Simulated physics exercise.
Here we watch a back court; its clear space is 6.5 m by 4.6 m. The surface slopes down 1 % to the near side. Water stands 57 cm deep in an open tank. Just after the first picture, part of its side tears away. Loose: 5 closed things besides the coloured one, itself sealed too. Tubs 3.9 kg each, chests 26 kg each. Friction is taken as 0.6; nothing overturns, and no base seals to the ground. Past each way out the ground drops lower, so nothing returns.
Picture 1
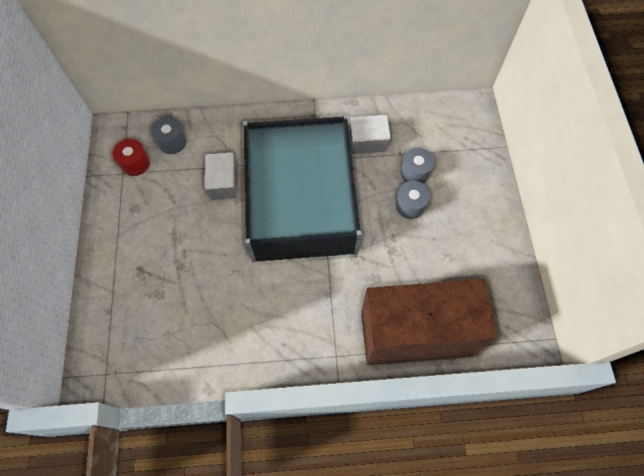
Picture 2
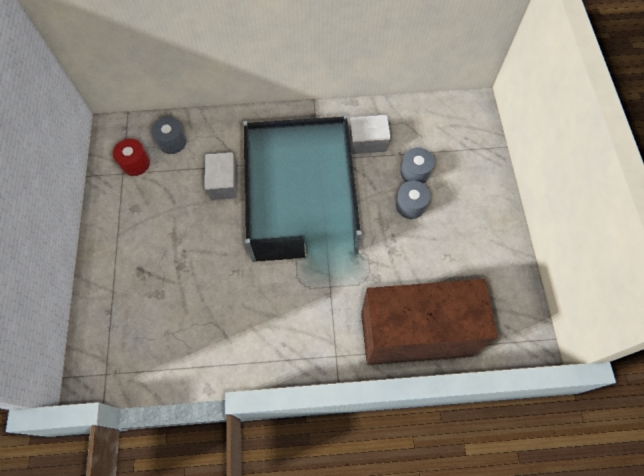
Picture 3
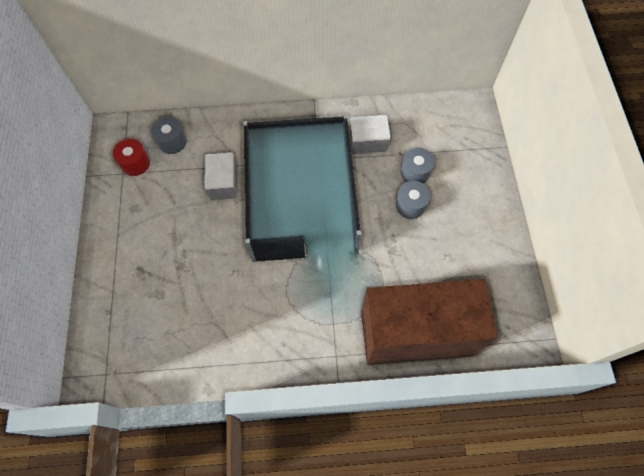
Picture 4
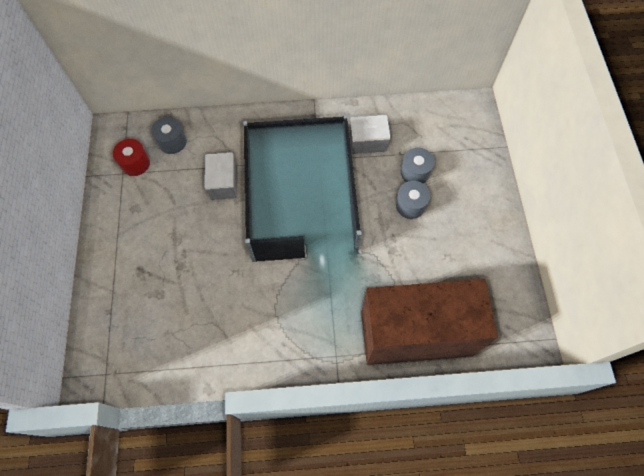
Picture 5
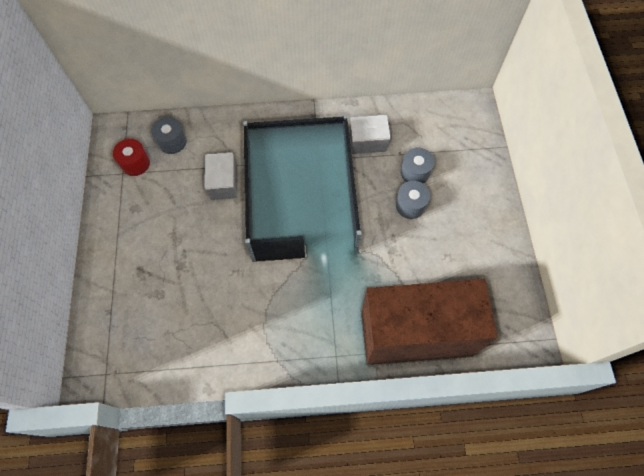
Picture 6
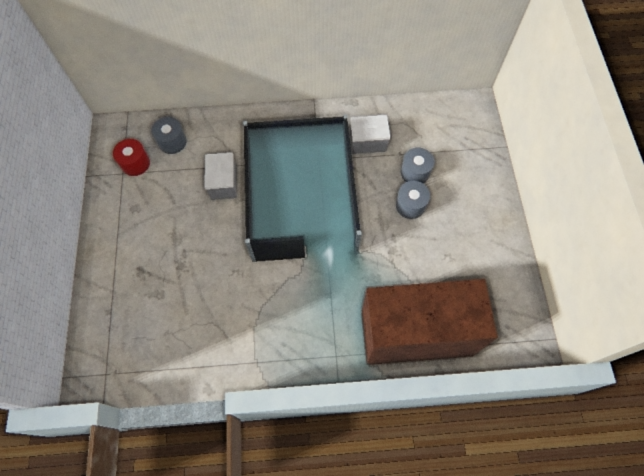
Water pouring through a gap in the near side of a dark-framed tank, spreading across pale floor past a reddish-brown block.
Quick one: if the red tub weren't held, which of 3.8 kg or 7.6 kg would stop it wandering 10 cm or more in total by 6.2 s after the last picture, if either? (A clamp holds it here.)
Keeping it put takes the heavier mass.
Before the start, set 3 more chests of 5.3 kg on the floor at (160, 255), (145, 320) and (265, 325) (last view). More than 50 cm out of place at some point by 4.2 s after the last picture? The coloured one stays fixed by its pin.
Each in turn: Not that far, further than that, further than that.
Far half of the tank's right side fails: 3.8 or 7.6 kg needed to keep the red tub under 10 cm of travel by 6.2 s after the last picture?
Note: Low mass sufficient.
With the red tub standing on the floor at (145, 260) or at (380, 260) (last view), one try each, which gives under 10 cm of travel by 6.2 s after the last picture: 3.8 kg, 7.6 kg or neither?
First spot: No mass works; second spot: No mass works.
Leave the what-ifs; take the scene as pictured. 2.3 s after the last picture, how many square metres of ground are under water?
About 16 m2 is covered.
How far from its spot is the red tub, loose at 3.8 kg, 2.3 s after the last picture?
Close to 0 centimetres.
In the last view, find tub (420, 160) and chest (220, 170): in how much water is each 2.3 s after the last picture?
First about 0 cm, second about 0 cm.
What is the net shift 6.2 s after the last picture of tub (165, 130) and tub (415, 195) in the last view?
Taking them in order, that's 0 centimetres and 50 centimetres.
Then, 0.6 s after the last picture the red tub would be 0 cm from its start with 3.8 kg and 0 cm from its start with 7.6 kg; 0 cm of water round it then.
Then, 2.3 s after the last picture the red tub would be 0 cm from its start with 3.8 kg and 0 cm from its start with 7.6 kg; 0 cm of water round it then.
Then, 4.2 s after the last picture the red tub would be 2 cm from its start with 3.8 kg and 0 cm from its start with 7.6 kg; 2 cm of water round it then.
Then, 6.2 s after the last picture the red tub would be 37 cm from its start with 3.8 kg and 0 cm from its start with 7.6 kg; 3 cm of water round it then.
